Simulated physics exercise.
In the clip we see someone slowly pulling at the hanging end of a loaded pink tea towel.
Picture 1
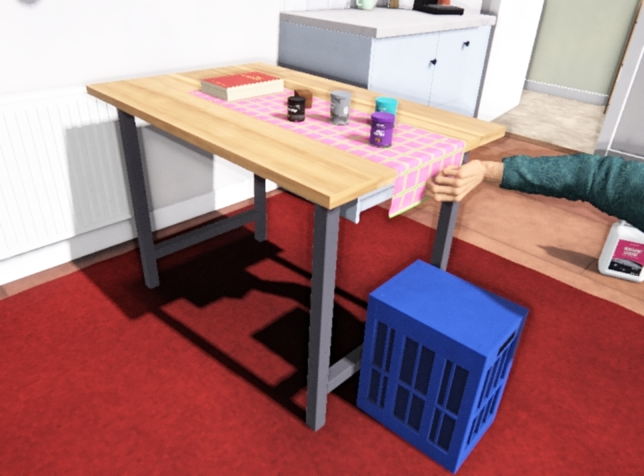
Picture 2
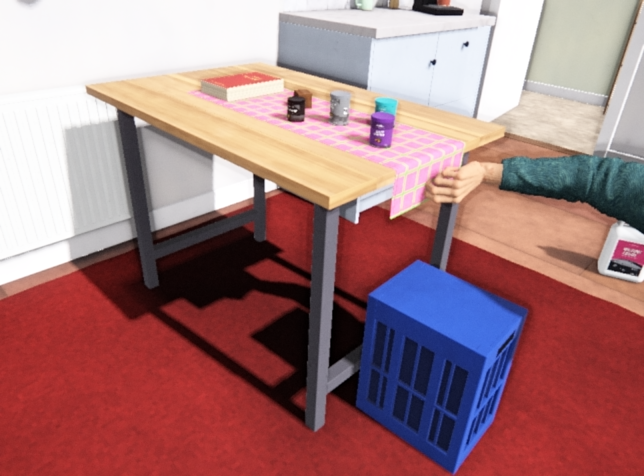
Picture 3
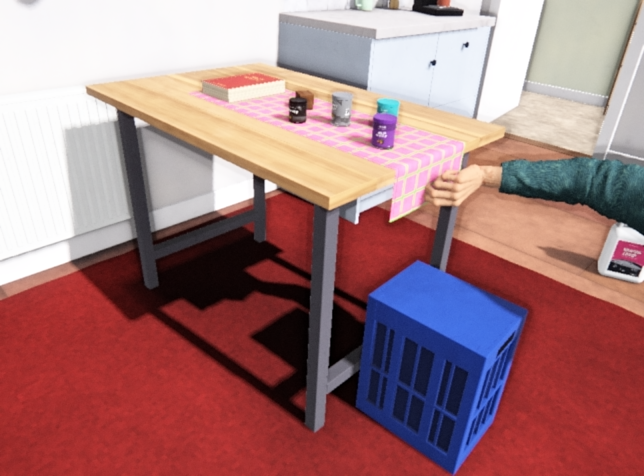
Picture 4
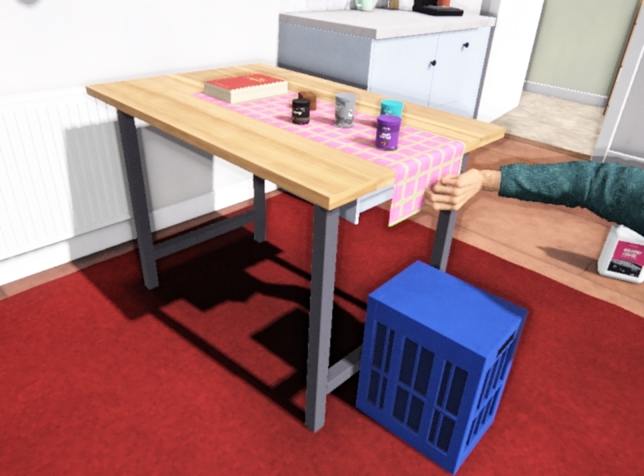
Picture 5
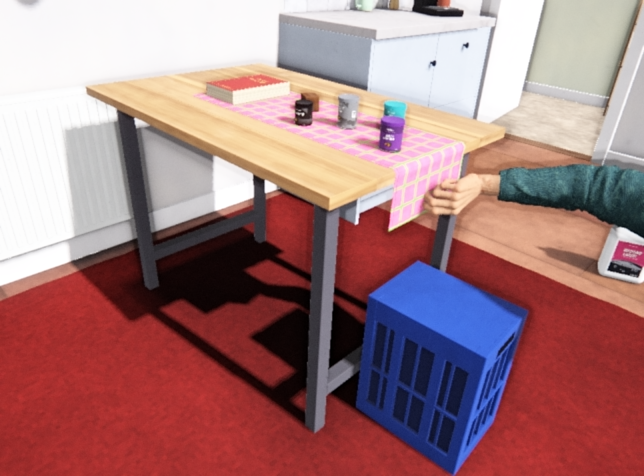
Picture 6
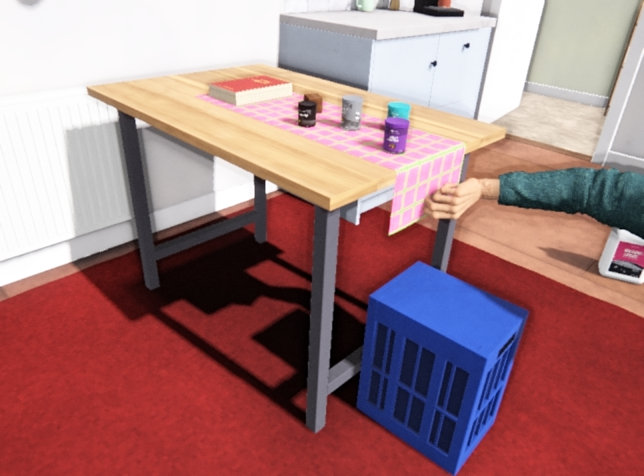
A hand slowly pulled the hanging end of a pink checked cloth down over the table's edge, and the small pots and cans on it, along with a red book, shifted slightly to the right.
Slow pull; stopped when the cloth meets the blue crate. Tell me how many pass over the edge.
Two pass over it.
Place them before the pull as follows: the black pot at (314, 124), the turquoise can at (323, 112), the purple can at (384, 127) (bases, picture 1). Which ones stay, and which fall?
In the end the black pot is still on top, the turquoise can is still on top, and the purple can is no longer on top.
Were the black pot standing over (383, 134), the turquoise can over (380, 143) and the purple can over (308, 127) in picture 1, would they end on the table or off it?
The black pot ends up knocked off, the turquoise can ends up knocked off, the purple can ends up still aboard.
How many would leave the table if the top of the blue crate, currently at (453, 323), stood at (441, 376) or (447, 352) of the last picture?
We'd get 4 in the first case and 3 in the second.
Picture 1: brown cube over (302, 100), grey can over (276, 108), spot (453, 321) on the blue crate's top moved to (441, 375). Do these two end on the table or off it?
As for the brown cube, it stays in place; as for the grey can, it stays in place.
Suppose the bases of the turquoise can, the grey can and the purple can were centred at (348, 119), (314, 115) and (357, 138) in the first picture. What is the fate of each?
Outcome: Turquoise can stays aboard, grey can stays aboard, purple can falls away.
Early on, hem near (422, 235); all still up.
Midway, hem near (419, 260); purple can gone.
Near the end, hem on the crate; purple can and turquoise can gone.
Finally, hem on the crate; purple can and turquoise can gone. The answer is two.
